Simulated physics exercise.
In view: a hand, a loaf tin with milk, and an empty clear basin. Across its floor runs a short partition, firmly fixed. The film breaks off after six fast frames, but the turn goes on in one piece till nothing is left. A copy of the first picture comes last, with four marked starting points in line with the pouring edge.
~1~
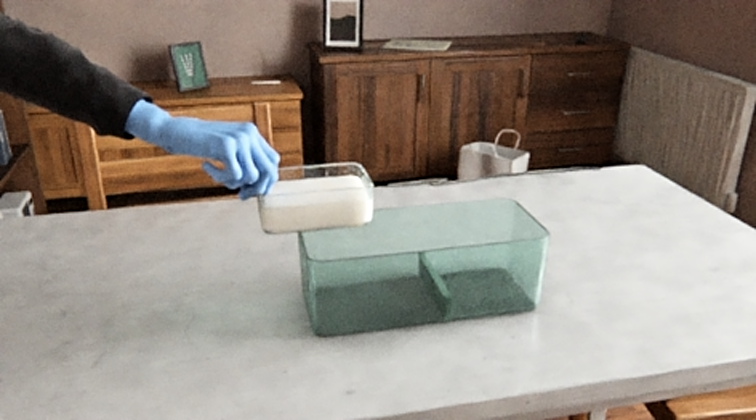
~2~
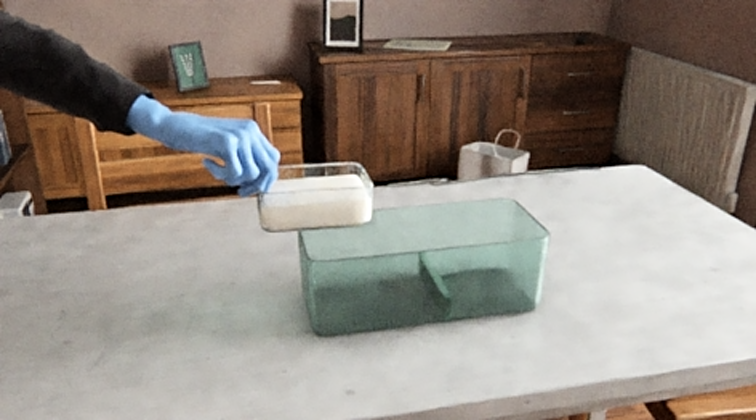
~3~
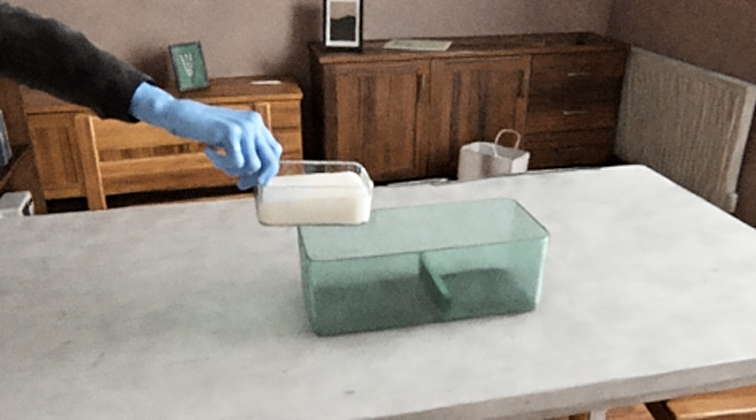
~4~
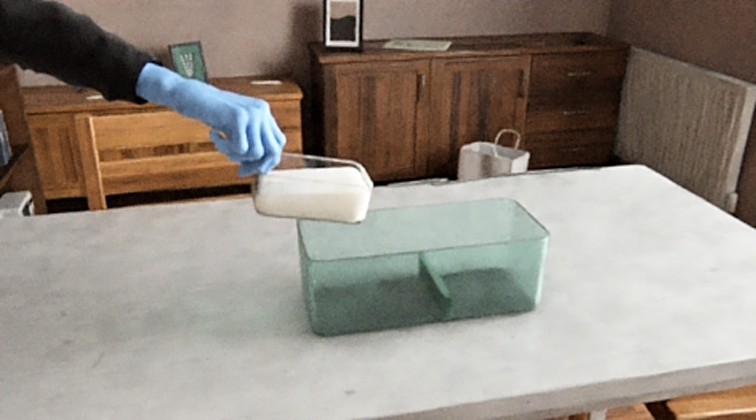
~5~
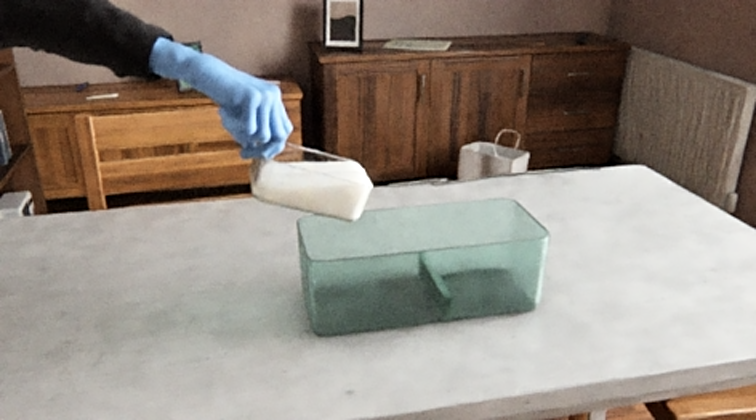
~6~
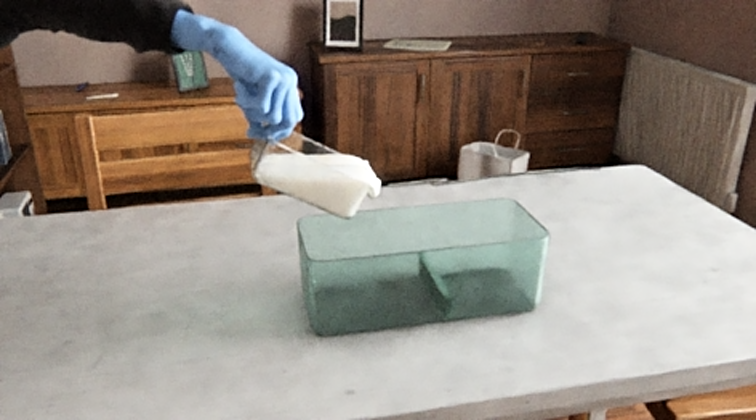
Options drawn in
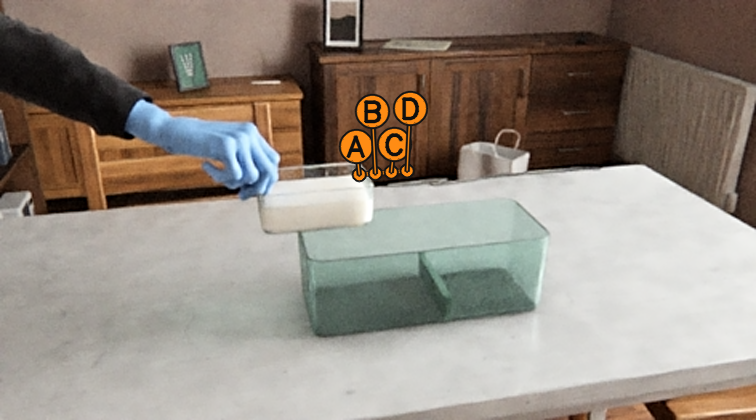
Above a clear basin on a table, a gloved hand tilts a tin of milk rightward.
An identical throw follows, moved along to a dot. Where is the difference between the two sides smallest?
The best dot is B.
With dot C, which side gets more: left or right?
The right side.
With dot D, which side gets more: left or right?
More ends on the right.
In orange, A at (359, 174); B at (375, 173); C at (391, 172); D at (407, 170).
If A is chosen, about 82 % ends left of the wall and 17 % right of it.
If B is chosen, about 46 % ends left of the wall and 53 % right of it.
If C is chosen, about 26 % ends left of the wall and 73 % right of it.
If D is chosen, about 9 % ends left of the wall and 90 % right of it.
